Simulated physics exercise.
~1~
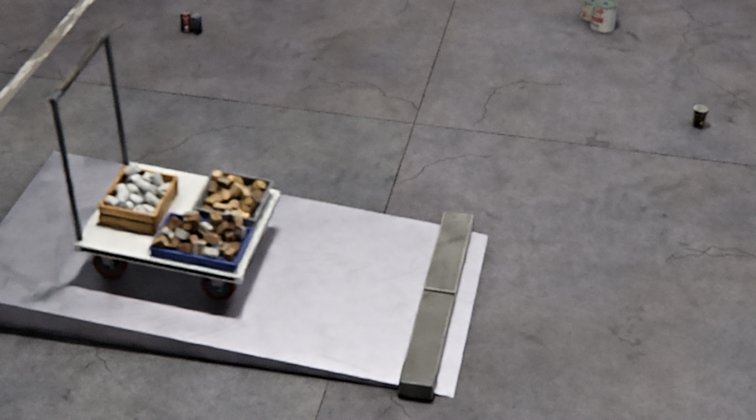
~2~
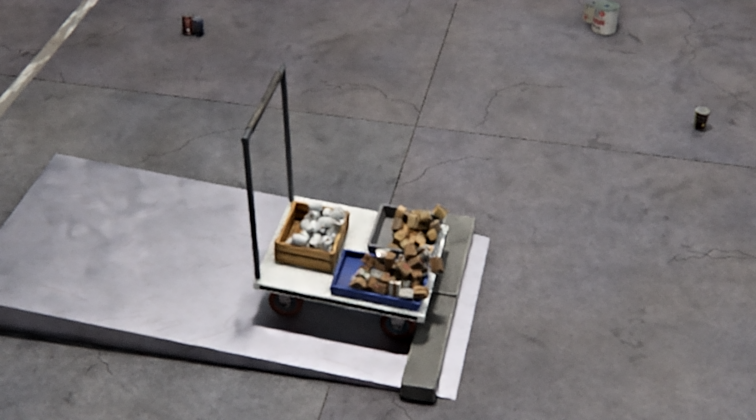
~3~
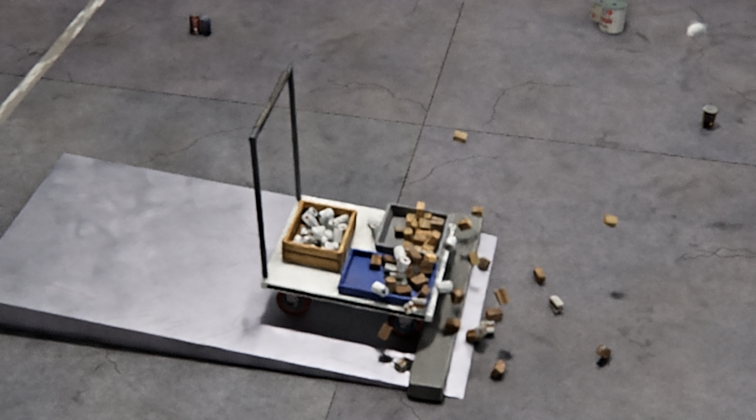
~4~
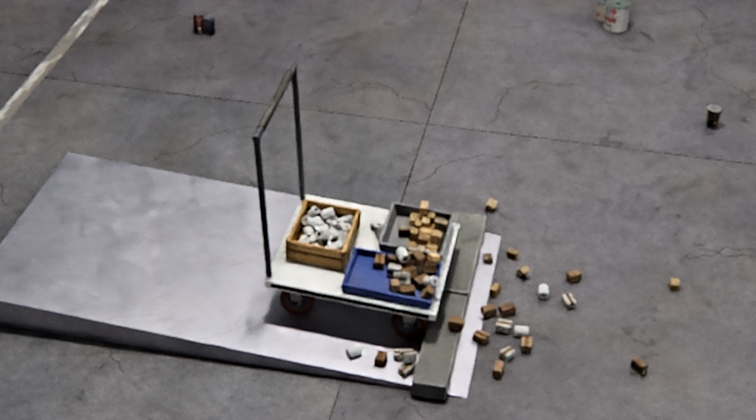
A trolley carrying three totes rolls down a ramp, stops against a kerb and spills blocks.
